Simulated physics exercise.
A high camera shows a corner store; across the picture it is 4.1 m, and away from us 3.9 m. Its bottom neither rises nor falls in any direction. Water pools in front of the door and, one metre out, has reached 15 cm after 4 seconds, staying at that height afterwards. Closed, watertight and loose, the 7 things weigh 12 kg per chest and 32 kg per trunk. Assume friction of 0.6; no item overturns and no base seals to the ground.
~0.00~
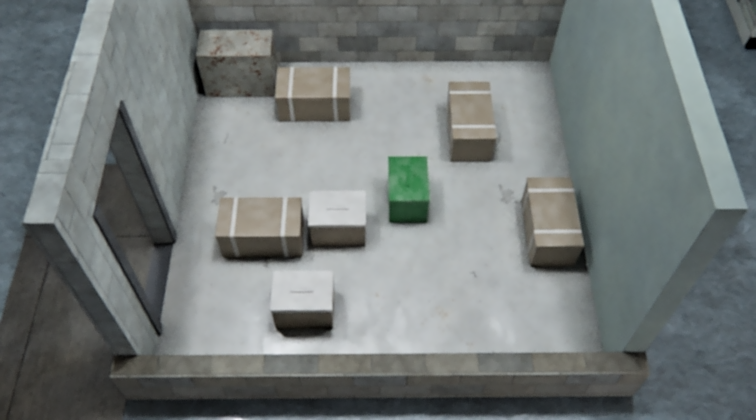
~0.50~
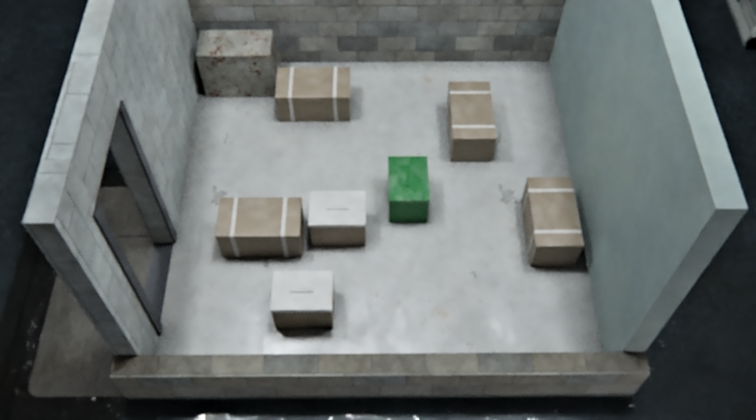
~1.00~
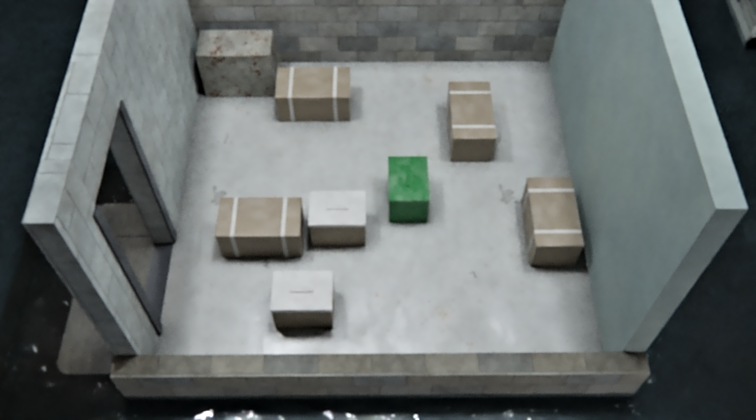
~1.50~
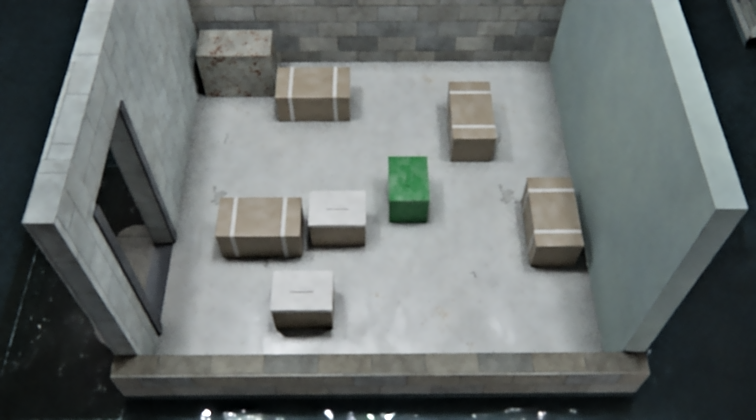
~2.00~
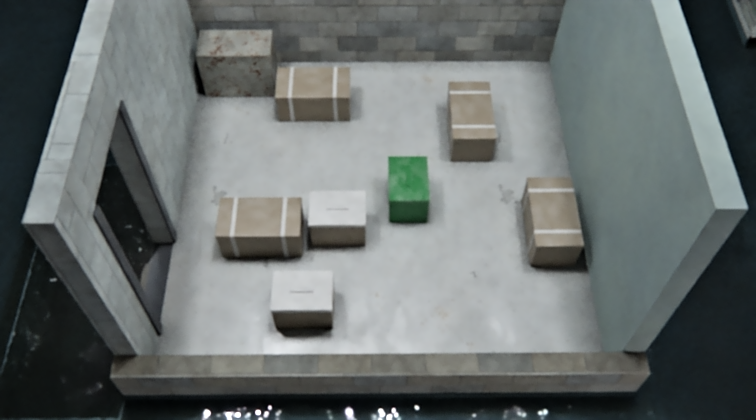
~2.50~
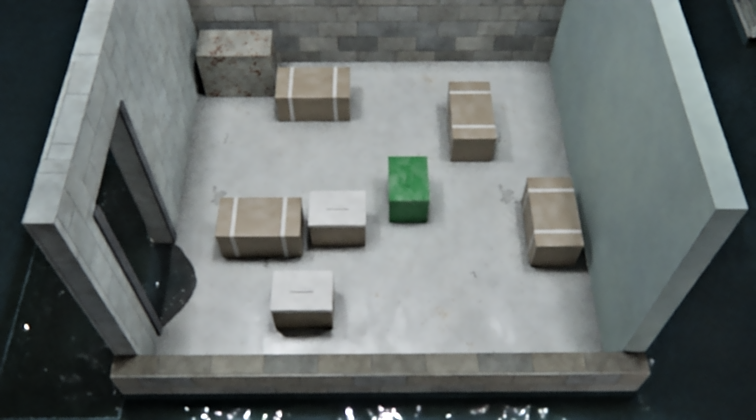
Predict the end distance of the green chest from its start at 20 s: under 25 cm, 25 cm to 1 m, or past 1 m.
The green chest ends up 25 cm to 1 m from its start.
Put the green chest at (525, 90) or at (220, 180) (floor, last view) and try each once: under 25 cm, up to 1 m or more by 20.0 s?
The first start leaves it well away, the second leaves it basically unmoved.
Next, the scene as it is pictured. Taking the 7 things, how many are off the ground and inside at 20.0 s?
That would be 5 of them.
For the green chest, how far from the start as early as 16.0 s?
About 40 cm.
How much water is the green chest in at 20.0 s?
Roughly 8 cm.
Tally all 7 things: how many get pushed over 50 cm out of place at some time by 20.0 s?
The total is 4.
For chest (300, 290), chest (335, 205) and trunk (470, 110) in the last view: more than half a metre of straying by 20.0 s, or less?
Well, in sequence it's greater, lower, lower.
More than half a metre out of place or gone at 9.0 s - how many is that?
My count gives 1.
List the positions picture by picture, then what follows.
In the first frame, the green chest at (409, 178) rests on the ground; 0.0 m2 under water; 0 of 7 have shifted.
In the second frame, the green chest at (409, 178) rests on the ground; 0.0 m2 under water; 0 of 7 have shifted.
In the third frame, the green chest at (409, 178) rests on the ground; water covers 0.0 m2; 0 of 7 have shifted.
In the fourth frame, the green chest at (409, 178) rests on the ground; 0.0 m2 under water; 0 of 7 have shifted.
In the fifth frame, the green chest at (409, 178) rests on the ground; 0.0 m2 under water; 0 of 7 have shifted.
In the sixth frame, the green chest at (409, 178) rests on the ground; water covers 0.1 m2; 0 of 7 have shifted.
After 4.0 s the green chest is near (409, 178), 0.0 m from its start, aground; 0 afloat.
After 9.0 s the green chest is near (409, 178), 0.0 m from its start, aground; 1 afloat.
After 16.0 s the green chest is near (372, 170), 0.4 m from its start, aground; 2 afloat.
After 20.0 s the green chest is near (440, 234), 0.7 m from its start, afloat; 5 afloat.
